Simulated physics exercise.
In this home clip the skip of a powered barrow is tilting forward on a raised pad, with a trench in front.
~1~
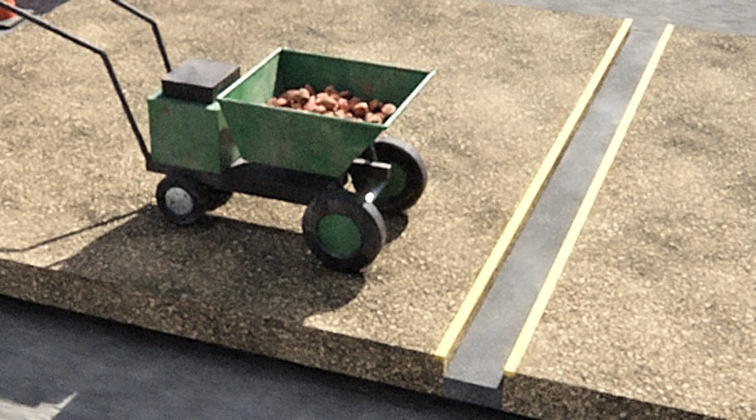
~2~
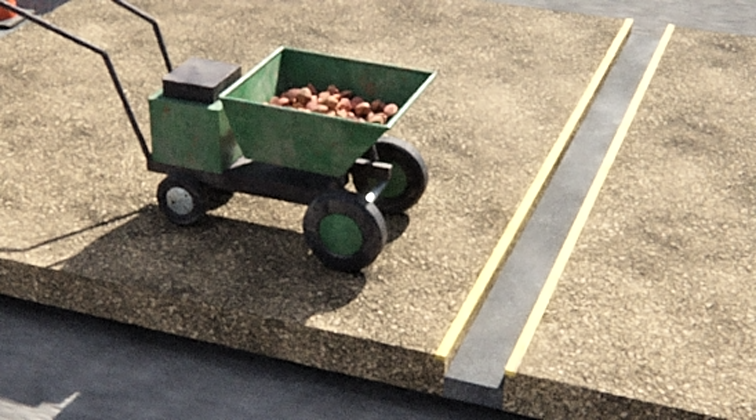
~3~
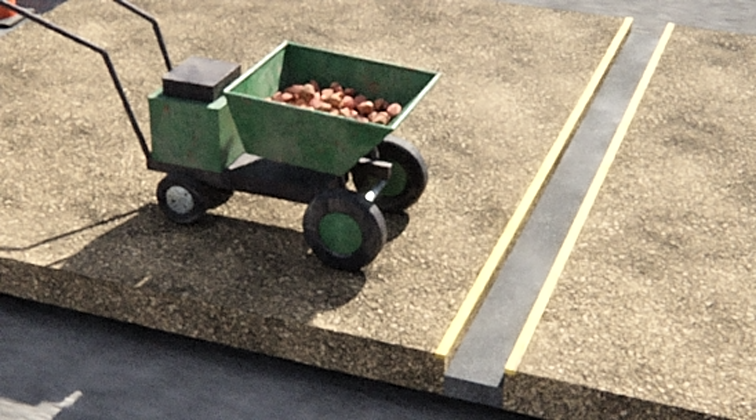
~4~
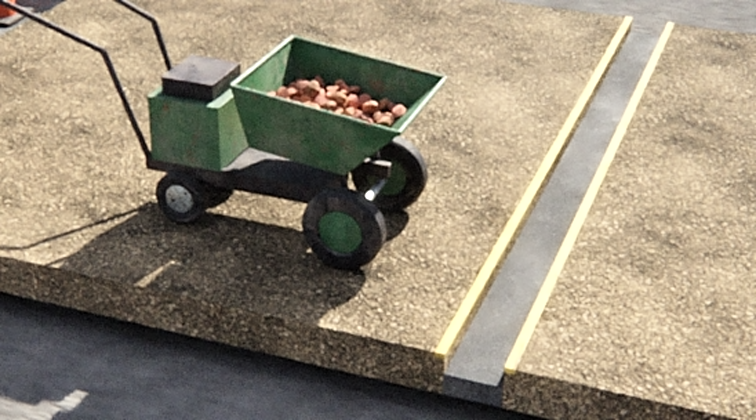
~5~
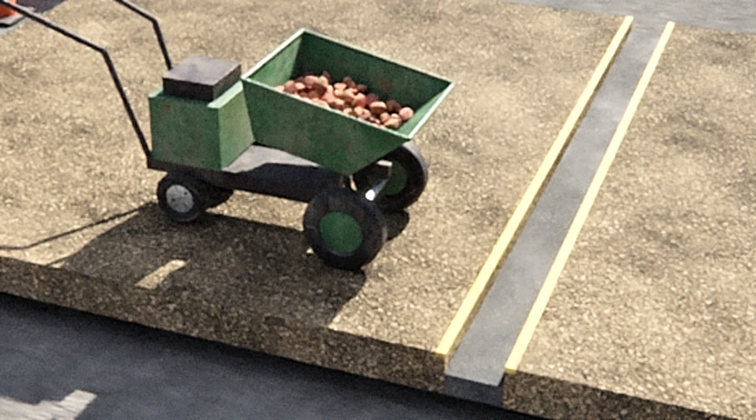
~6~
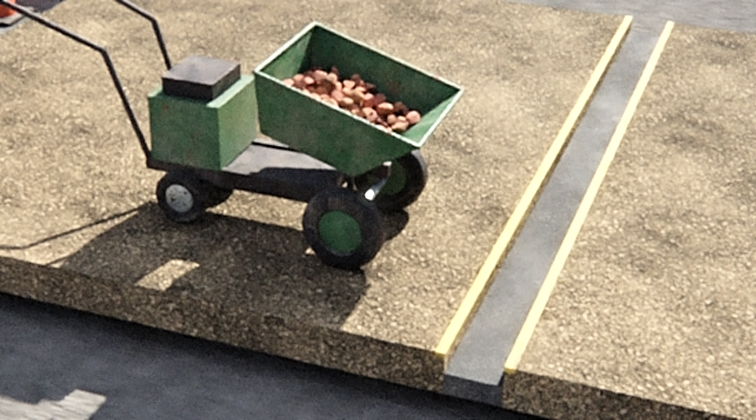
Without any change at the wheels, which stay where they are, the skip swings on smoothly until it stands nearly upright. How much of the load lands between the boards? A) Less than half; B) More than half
(B) More than half.
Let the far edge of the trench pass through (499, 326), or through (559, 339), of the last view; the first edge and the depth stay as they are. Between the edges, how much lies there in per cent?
50 %, give or take, and then 90 %.
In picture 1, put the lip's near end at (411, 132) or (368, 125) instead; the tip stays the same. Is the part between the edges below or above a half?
For the first try, past the halfway mark; for the second, past the halfway mark.
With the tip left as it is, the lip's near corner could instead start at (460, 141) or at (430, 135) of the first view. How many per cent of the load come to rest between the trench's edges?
Result: Try 1 = 0 %, try 2 = 50 %.
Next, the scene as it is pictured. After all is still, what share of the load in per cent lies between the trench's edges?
That share works out at some 80 %.
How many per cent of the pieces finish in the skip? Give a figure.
Around 10 %.
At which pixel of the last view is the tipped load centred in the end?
Close to (520, 266) in the last view.
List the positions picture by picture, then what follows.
In the first picture, lip of the skip at (385, 128), level; top of the load at (318, 111), lumps of rubble; first edge of the trench at (459, 321); far edge at (526, 335), the trench under half as wide as the skip, and shallow for its width.
In the second picture, lip of the skip at (387, 129), level; top of the load at (320, 111).
In the third picture, lip of the skip at (392, 130), tipped barely; top of the load at (317, 109).
In the fourth picture, lip of the skip at (399, 133), tipped a little; top of the load at (307, 103).
In the fifth picture, lip of the skip at (408, 140), tipped a little; top of the load at (315, 105).
In the sixth picture, lip of the skip at (418, 148), tipped clearly; top of the load at (322, 96); first edge of the trench at (459, 318); far edge at (527, 332).
Soon, skip tipped steeply; all in the skip.
A while on, skip tipped right over; most in the skip; a stray few short of the trench; a small part in or heaped over the trench.
Towards the end, skip tipped right over; a small part in the skip; a small part short of the trench; most in or heaped over the trench; a stray few beyond it.
Finally, skip tipped right over; a small part in the skip; a small part short of the trench; most in or heaped over the trench; a stray few beyond it.
